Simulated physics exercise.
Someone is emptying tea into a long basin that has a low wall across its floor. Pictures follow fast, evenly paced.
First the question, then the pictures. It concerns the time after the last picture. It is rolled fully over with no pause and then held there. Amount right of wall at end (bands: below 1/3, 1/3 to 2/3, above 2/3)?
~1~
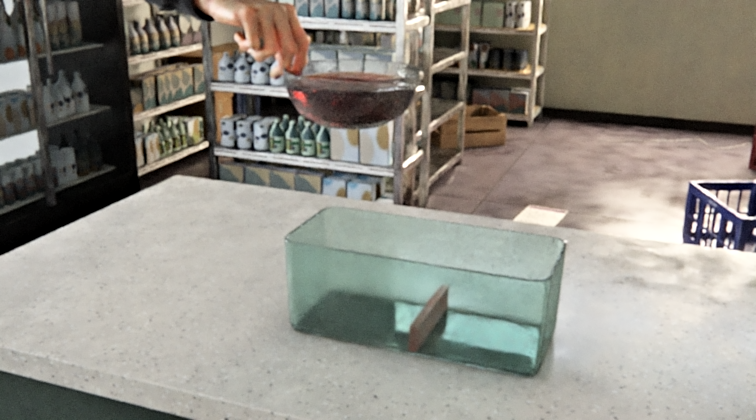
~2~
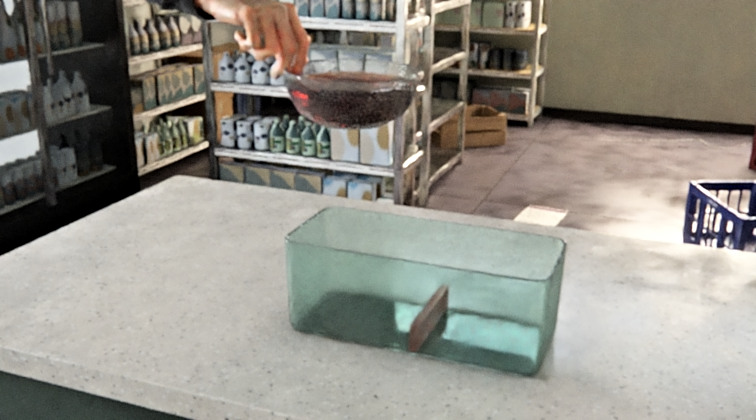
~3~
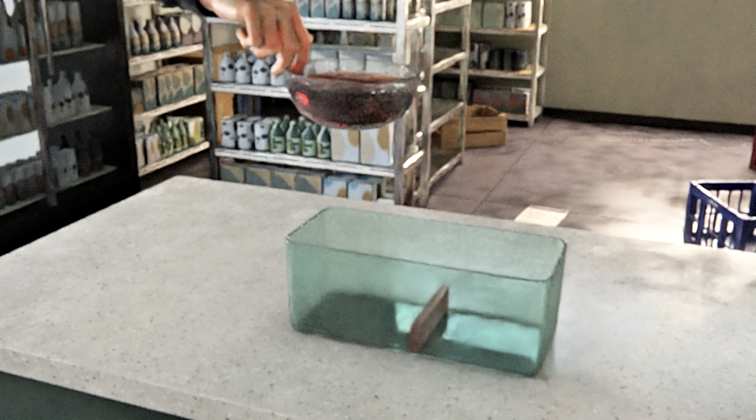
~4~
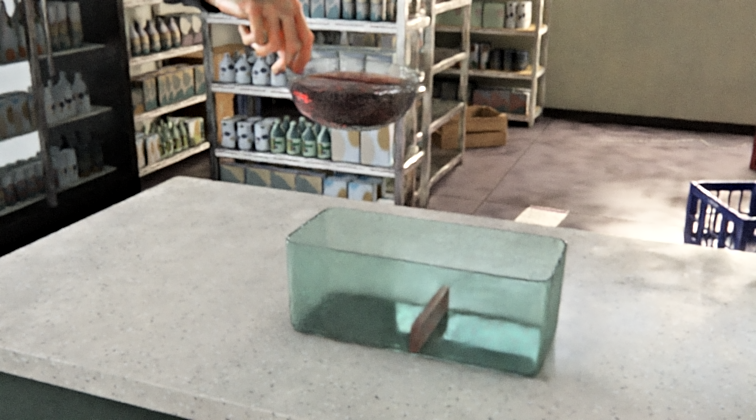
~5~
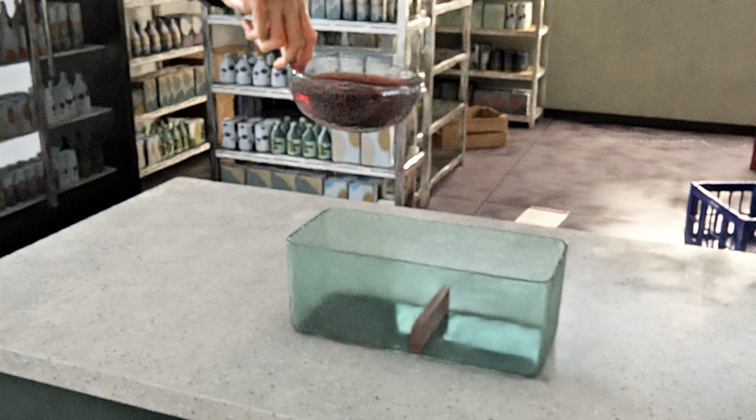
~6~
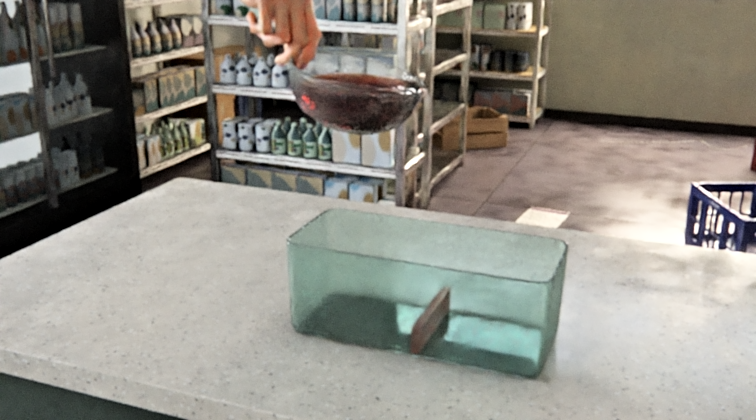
The share right of the wall is the greater part, past two thirds.
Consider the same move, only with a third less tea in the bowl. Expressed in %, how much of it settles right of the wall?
Roughly 75 percent.
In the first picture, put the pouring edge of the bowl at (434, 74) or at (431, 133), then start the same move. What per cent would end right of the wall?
It comes to 90 % the first time and 80 % the second.
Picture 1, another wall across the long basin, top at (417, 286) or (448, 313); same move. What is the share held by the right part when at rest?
Well, it's close to 90 per cent for the first one, then 55 per cent for the other.
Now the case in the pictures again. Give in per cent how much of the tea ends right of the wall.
I'd put it at around 75 %.
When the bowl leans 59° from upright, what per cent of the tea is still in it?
Some 45 per cent has not yet come out.
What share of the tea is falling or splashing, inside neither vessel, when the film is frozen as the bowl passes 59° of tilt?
It comes to 40 per cent or so.
A moment on, the bowl is tipped part way and 45 per cent is still to pour, 1 is left of the wall and 13 right of it.
Next, the bowl is tipped on its side and 5 per cent is still to pour, 8 is left of the wall and 76 right of it.
Then the bowl is tipped on its side and 0 per cent is still to pour, 20 is left of the wall and 79 right of it.
Later the bowl is tipped on its side and 0 per cent is still to pour, 24 is left of the wall and 76 right of it.
At rest 24 per cent lies left of the wall, 75 right of it and 1 outside.
